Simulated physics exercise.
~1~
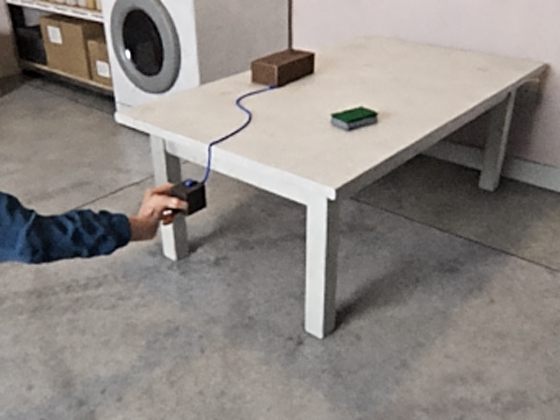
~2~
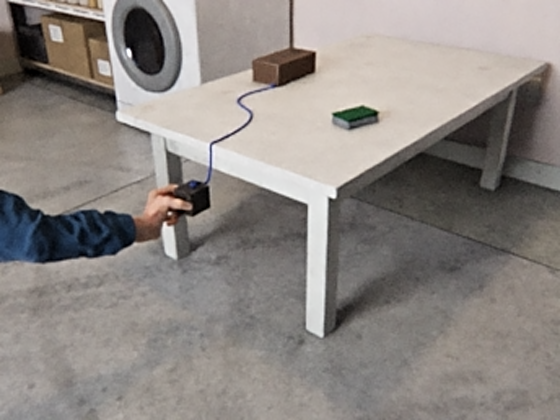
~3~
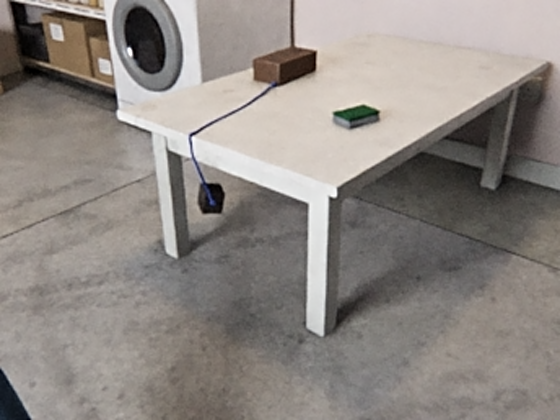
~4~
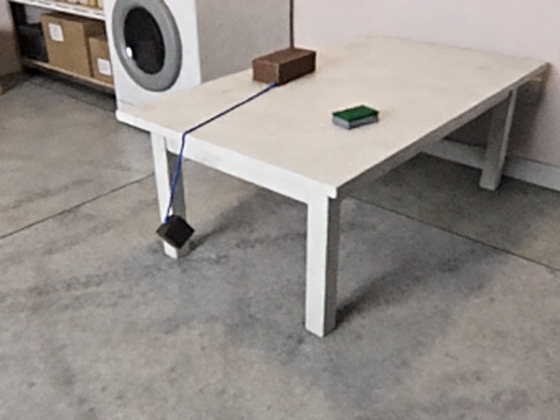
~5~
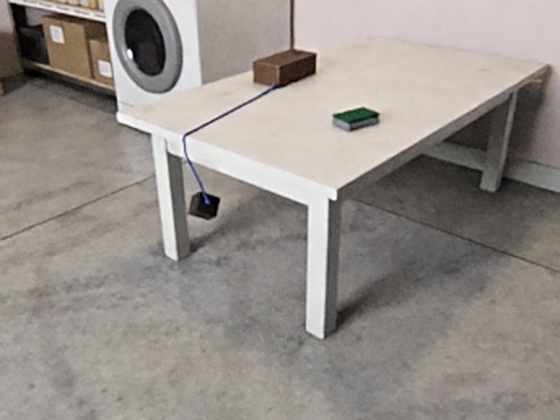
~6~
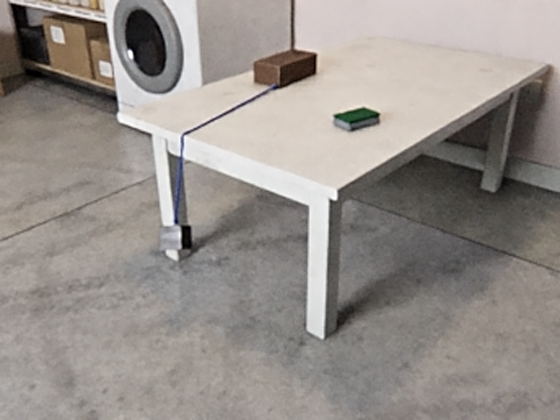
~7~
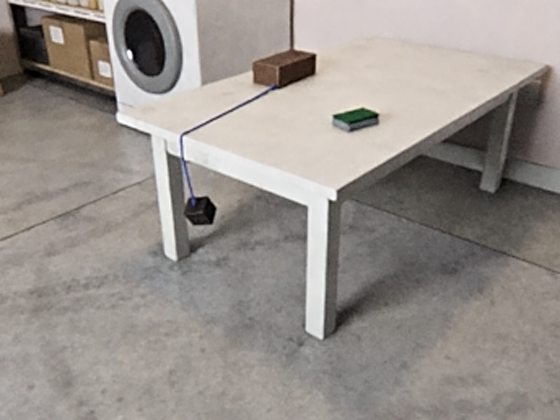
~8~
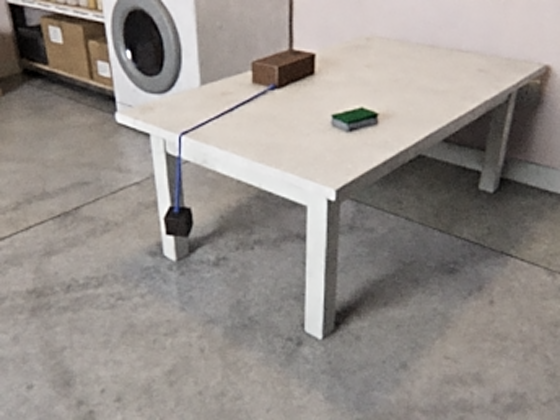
The footage shows a hand holding a black block beside a white table, a blue shoelace running from it to a brick on top; the hand lets go and withdraws, and the block drops, swings and dangles above the floor while the brick and green-topped sponge stay put.
